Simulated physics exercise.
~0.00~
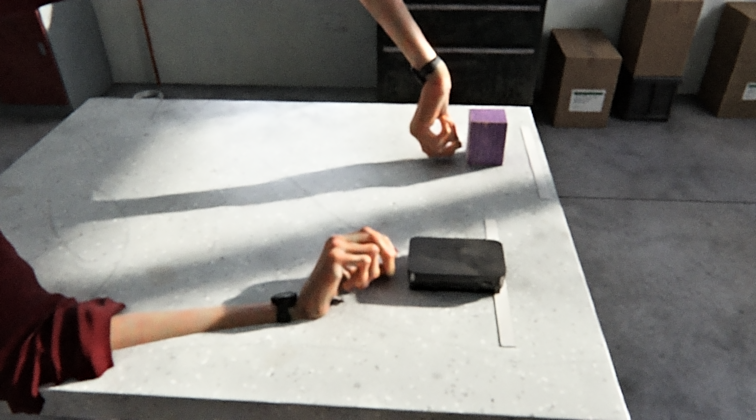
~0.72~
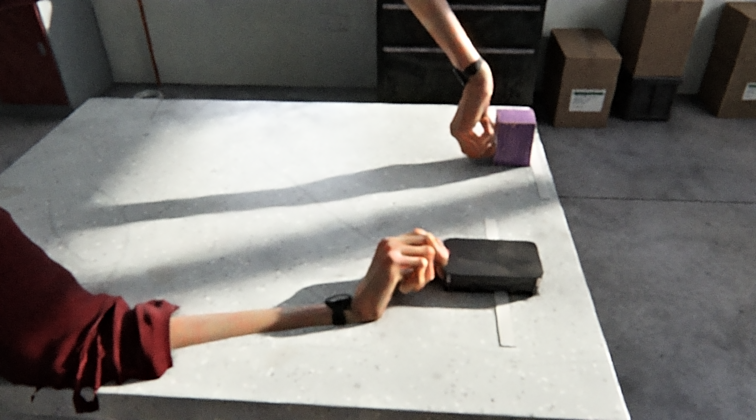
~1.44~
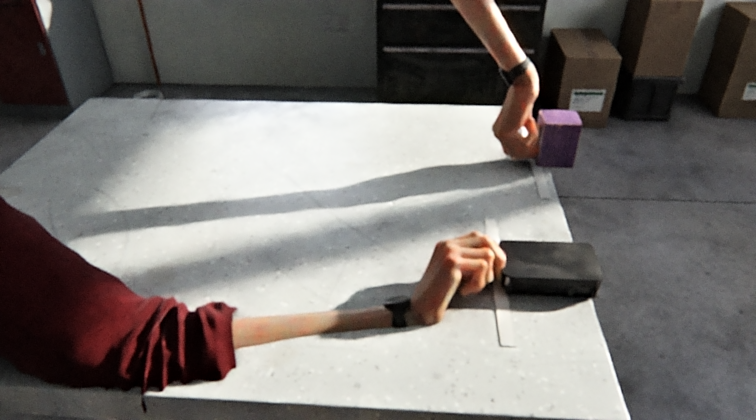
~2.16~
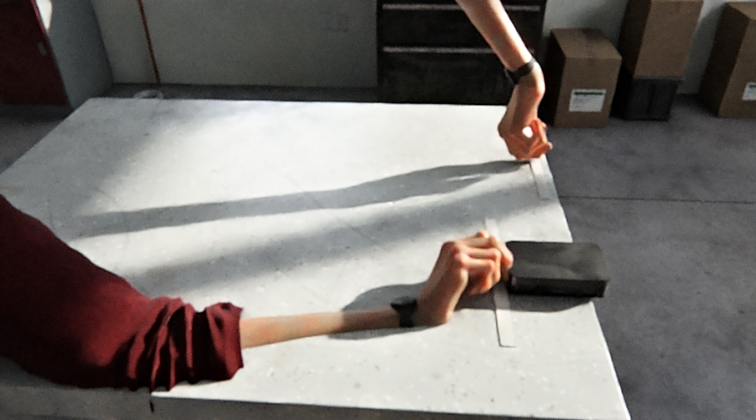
Two hands with dark wristbands, one reaching from a dark red sleeve at the left and the other from above, work at a pale table seen from a raised, still view, with drawers and cardboard boxes behind. The nearer hand is behind a flat black case, and the farther one is behind a small purple block. Both push their objects right toward the table's edge, where strips of tape mark two lanes. The block reaches the far edge, tips over it and drops out of sight. The black case slides slightly farther and stays on the table, jutting past the edge.
